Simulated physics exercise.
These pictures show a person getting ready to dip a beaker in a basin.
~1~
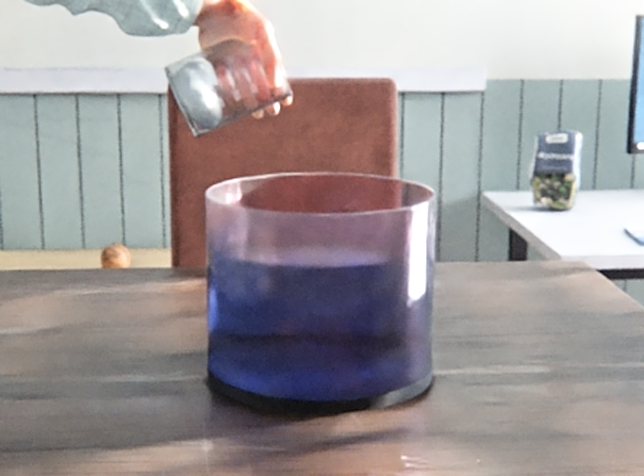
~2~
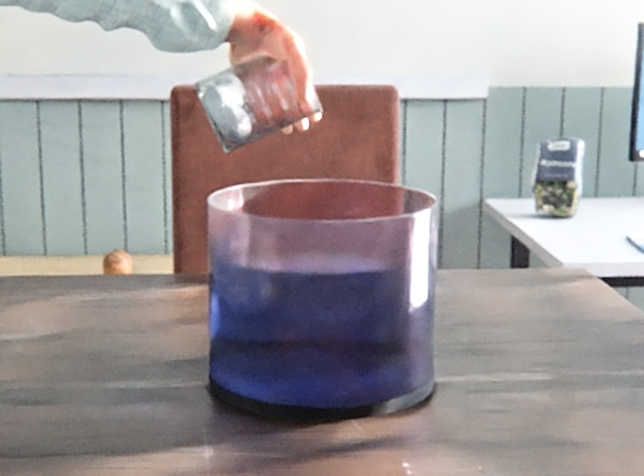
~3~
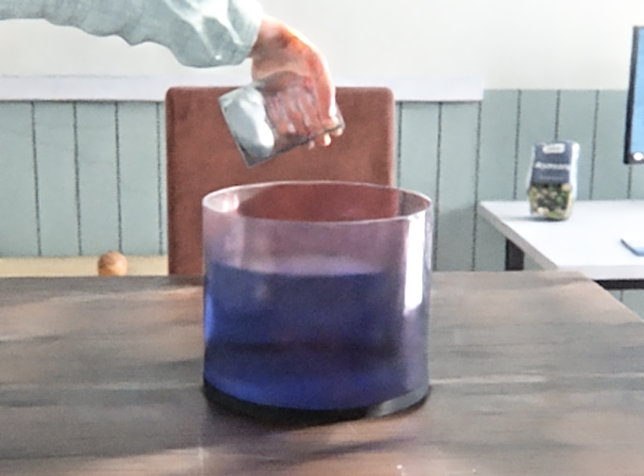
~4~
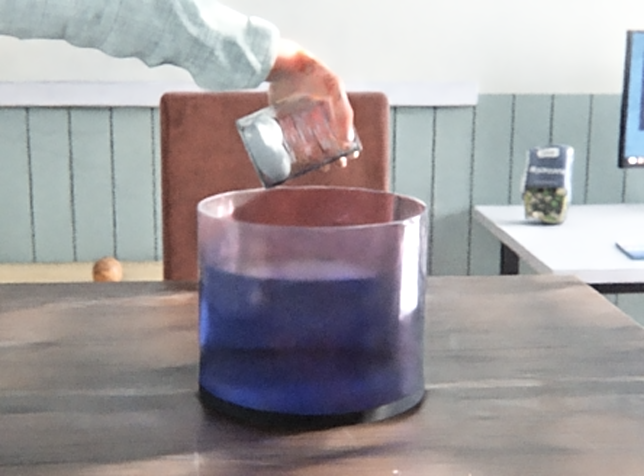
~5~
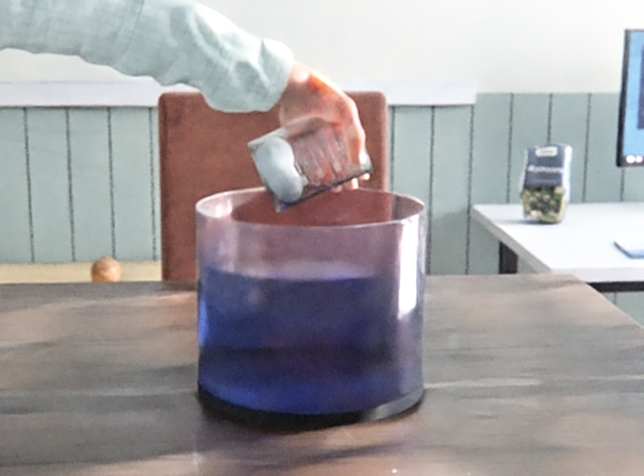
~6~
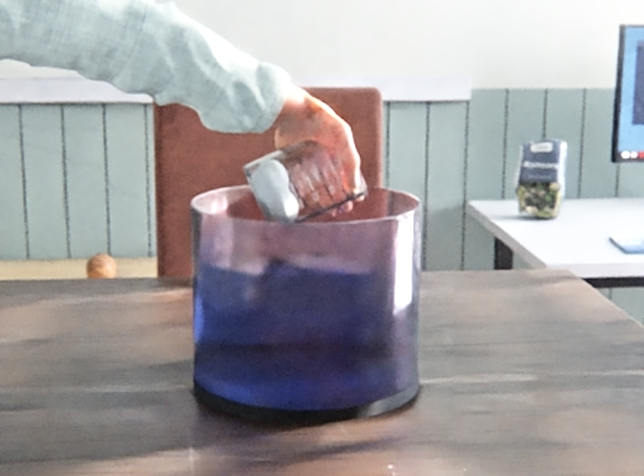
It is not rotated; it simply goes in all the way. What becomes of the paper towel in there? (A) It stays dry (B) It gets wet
(B) It gets wet.
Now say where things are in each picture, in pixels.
Beaker (230, 80) on its side; above the basin, in the first frame.
Beaker (260, 96) on its side; paper towel (225, 112); coming down, in the second frame.
Beaker (283, 111) on its side; lower, in the third frame.
Beaker (300, 135) on its side; paper towel (265, 150); lower still, in the fourth frame.
Beaker (311, 156) on its side; close to the surface, in the fifth frame.
Beaker (307, 179) on its side; paper towel (272, 194); just over the surface, in the sixth frame.
Soon after, the beaker enters the dyed water.
Later, dyed water pours in as the air escapes.
In the end, the beaker is under, flooded, and the paper towel is wet.
